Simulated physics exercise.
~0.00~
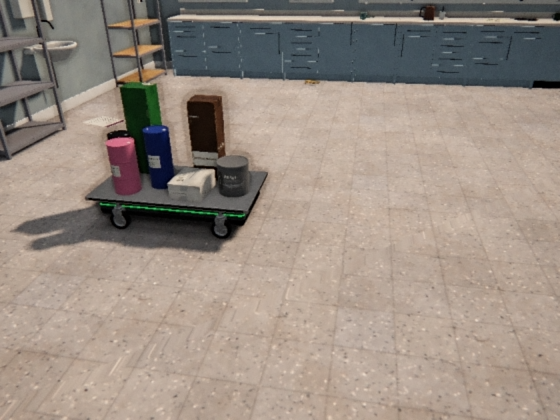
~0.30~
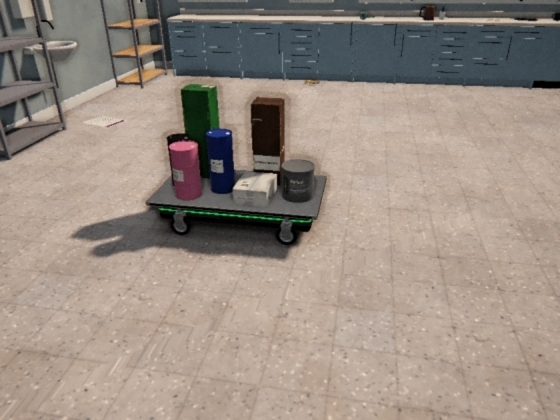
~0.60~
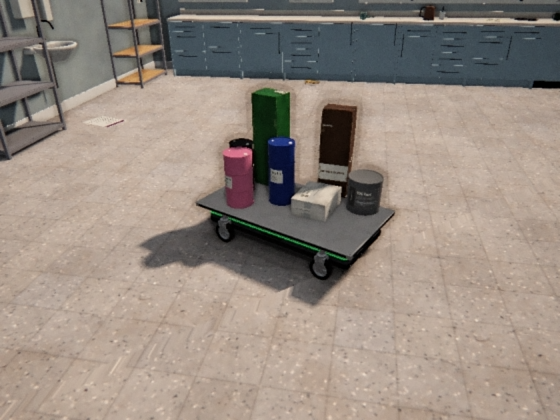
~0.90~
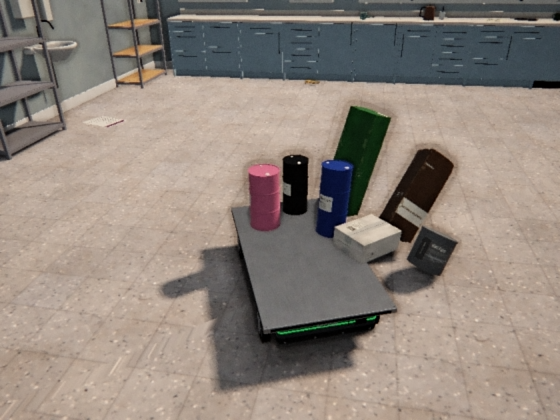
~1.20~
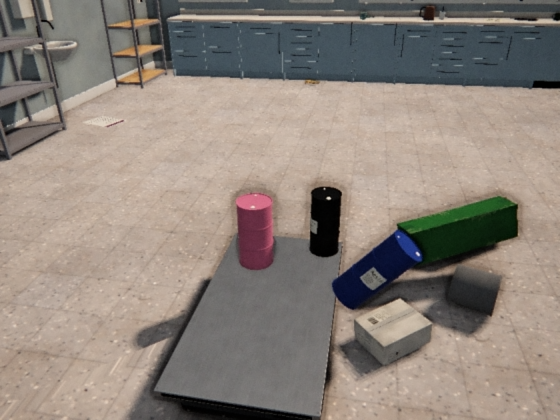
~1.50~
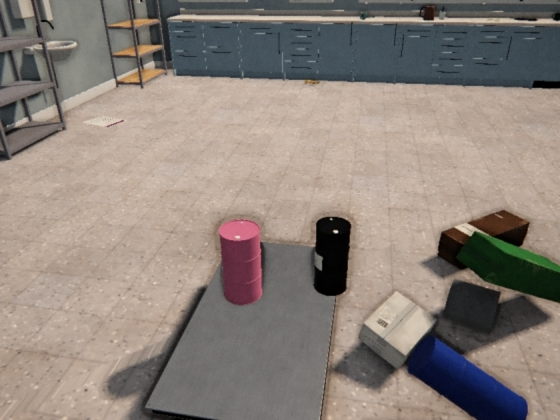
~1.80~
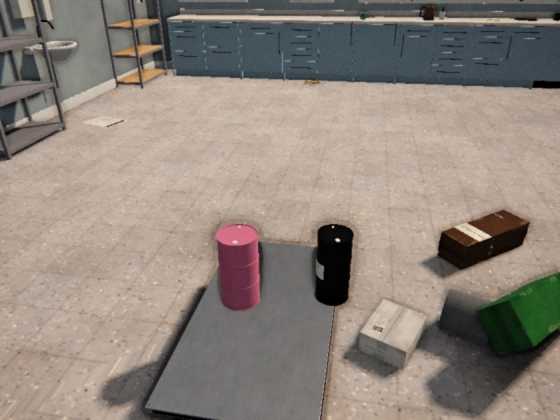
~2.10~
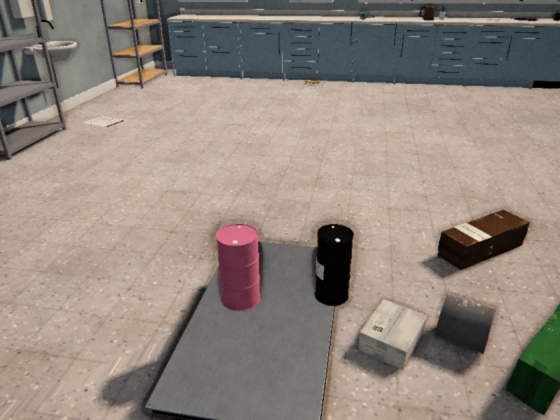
A flat grey cart carrying canisters, boxes and a pail rolls rightward across a tiled floor, seen from above by a still camera, with blue cabinets along the far wall and shelves at left. It swings round toward the viewer, and the brown box, grey pail, green box and white parcel slide off its right side, the two tall boxes tipping. The blue canister topples after them and rolls out of view at the lower right. The cart stops with the pink and black canisters upright on its deck, while the others lie on the floor to the right, the green box at the edge.
